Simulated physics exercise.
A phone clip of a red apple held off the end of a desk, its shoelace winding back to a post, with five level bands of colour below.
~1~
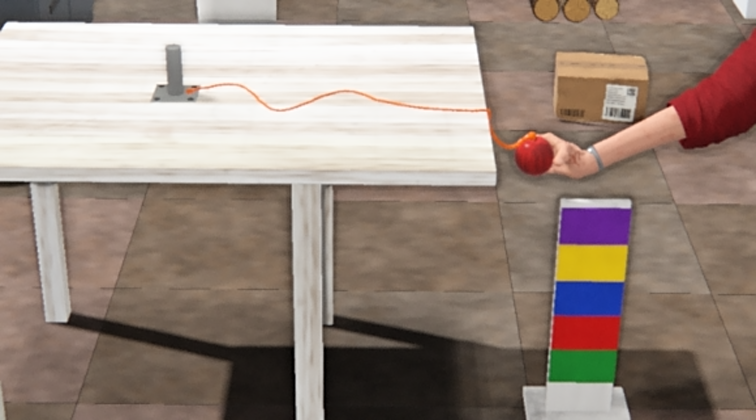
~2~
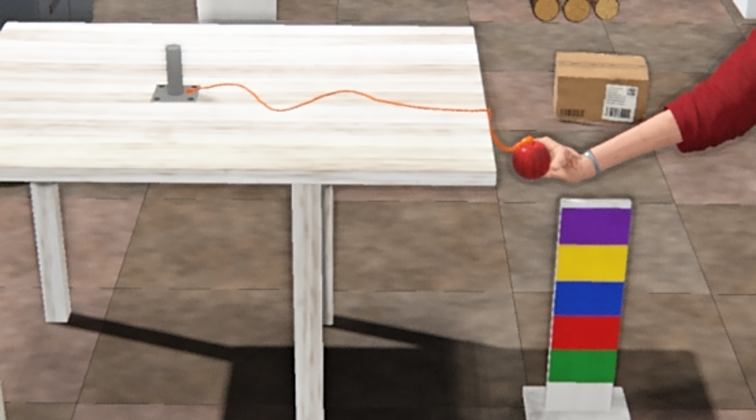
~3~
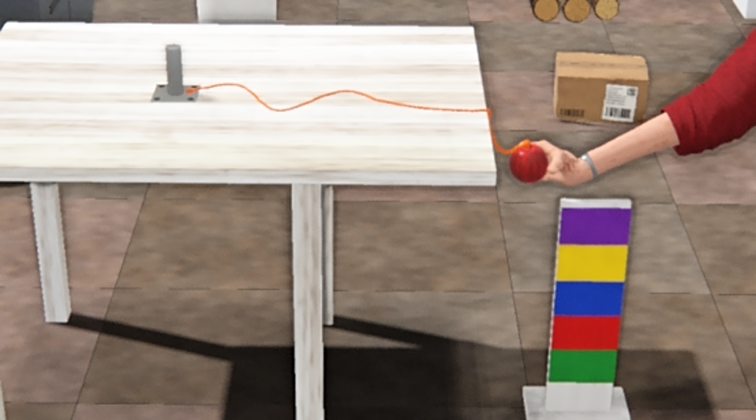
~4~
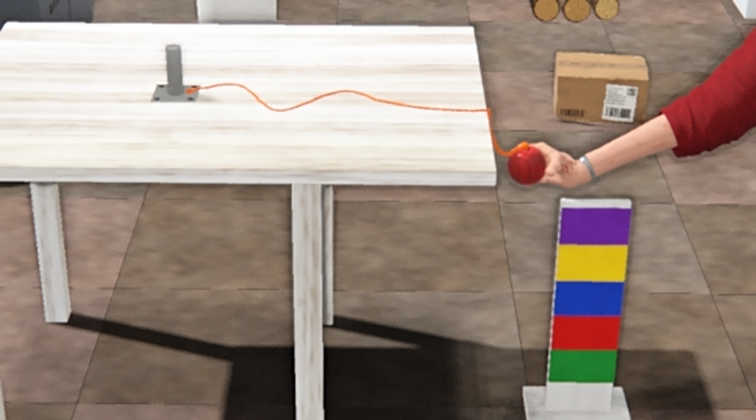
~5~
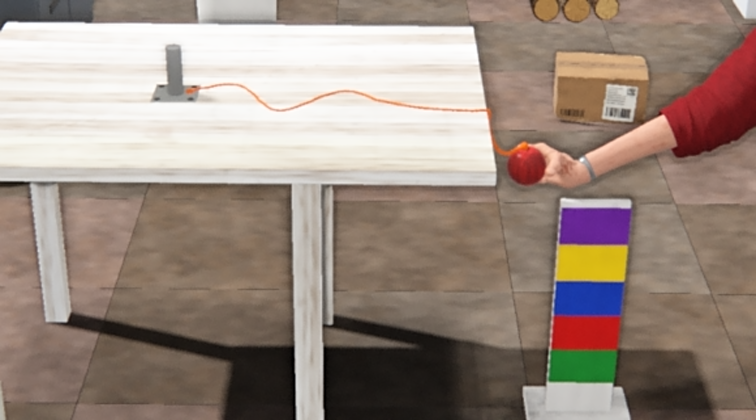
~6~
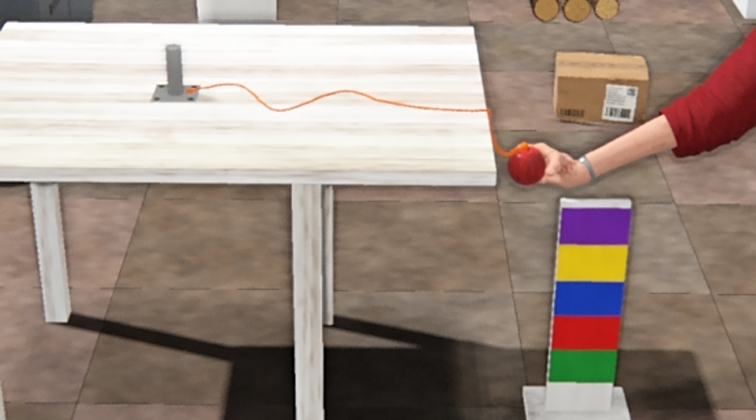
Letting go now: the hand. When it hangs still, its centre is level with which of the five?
With yellow.
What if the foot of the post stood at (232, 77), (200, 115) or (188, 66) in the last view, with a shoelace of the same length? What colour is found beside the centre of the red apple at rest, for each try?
In turn, blue, then blue, then yellow.
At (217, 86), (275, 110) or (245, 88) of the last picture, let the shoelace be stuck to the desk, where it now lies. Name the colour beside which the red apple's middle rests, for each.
Taking the three tries in turn, you'd get yellow, purple and yellow.
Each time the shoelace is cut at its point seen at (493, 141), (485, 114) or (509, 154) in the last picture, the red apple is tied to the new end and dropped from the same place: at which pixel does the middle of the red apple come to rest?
About (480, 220) first, then about (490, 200), and finally about (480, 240).
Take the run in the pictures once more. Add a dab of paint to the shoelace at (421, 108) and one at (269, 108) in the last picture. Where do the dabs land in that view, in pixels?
To (486, 115) for the first and to (312, 96) for the second.
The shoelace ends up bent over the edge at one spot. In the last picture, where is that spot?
Look around (415, 107).
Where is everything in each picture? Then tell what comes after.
Red apple (535, 156); purple (595, 228); yellow (592, 264); blue (589, 299); red (586, 334); green (583, 367), in the first frame.
Red apple (532, 160); shoelace through (226, 84) (267, 106) (329, 95) (397, 104) (473, 111), in the second frame.
Red apple (529, 164), in the third frame.
Red apple (527, 166); shoelace through (226, 84) (267, 106) (329, 95) (397, 104) (473, 111), in the fourth frame.
Red apple (527, 166), in the fifth frame.
Red apple (527, 166); shoelace through (226, 84) (267, 106) (329, 95) (397, 104) (473, 111), in the sixth frame.
Soon after, apple near (468, 241); level with yellow.
Then, apple near (488, 252); level with yellow.
At rest, apple near (486, 256); level with yellow. The yellow one.
